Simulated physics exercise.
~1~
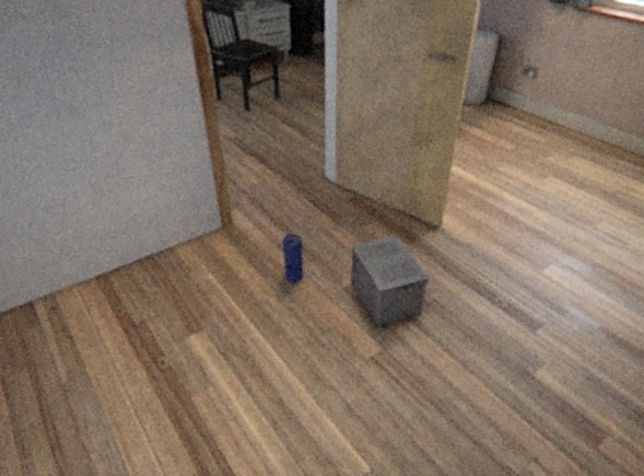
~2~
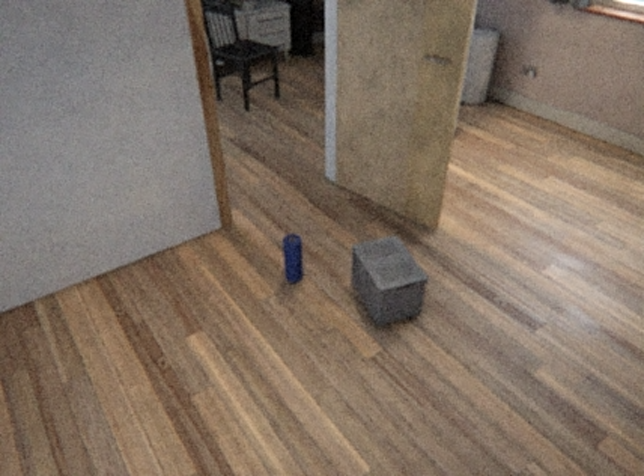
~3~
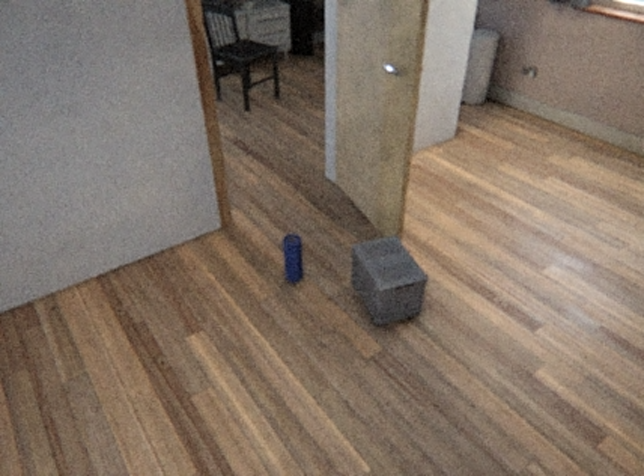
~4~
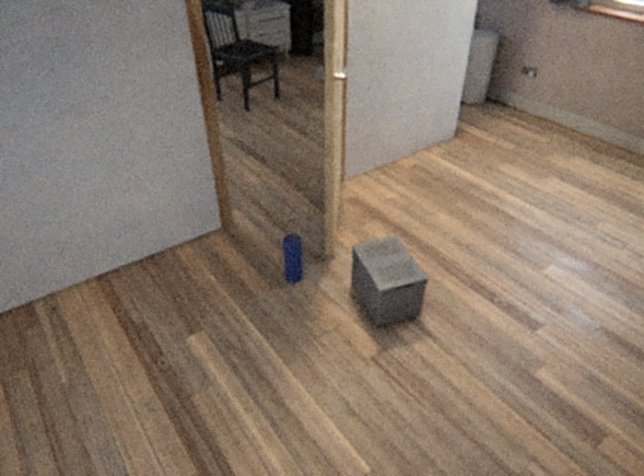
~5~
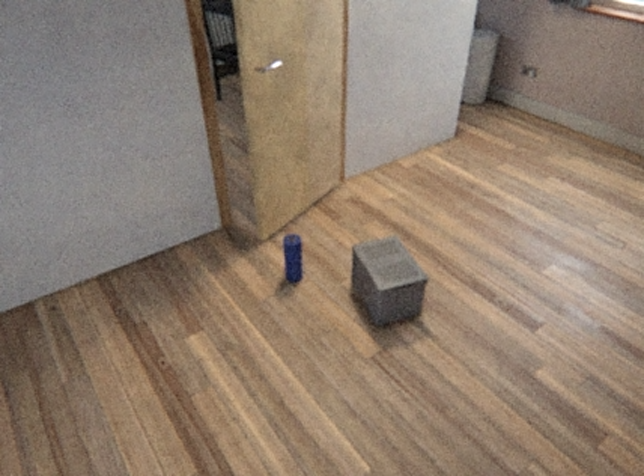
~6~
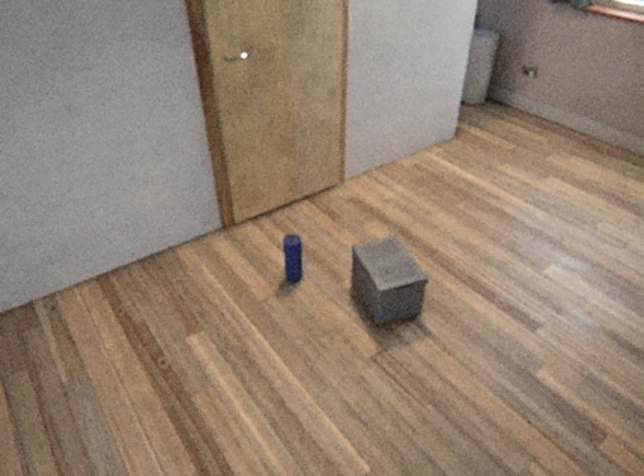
The clip shows a wooden door standing wide open in a room with a wood floor, a blue cylinder and a grey box lying in front of it. The door swings leftward until it is fully shut in its doorway, while both objects stay where they are.
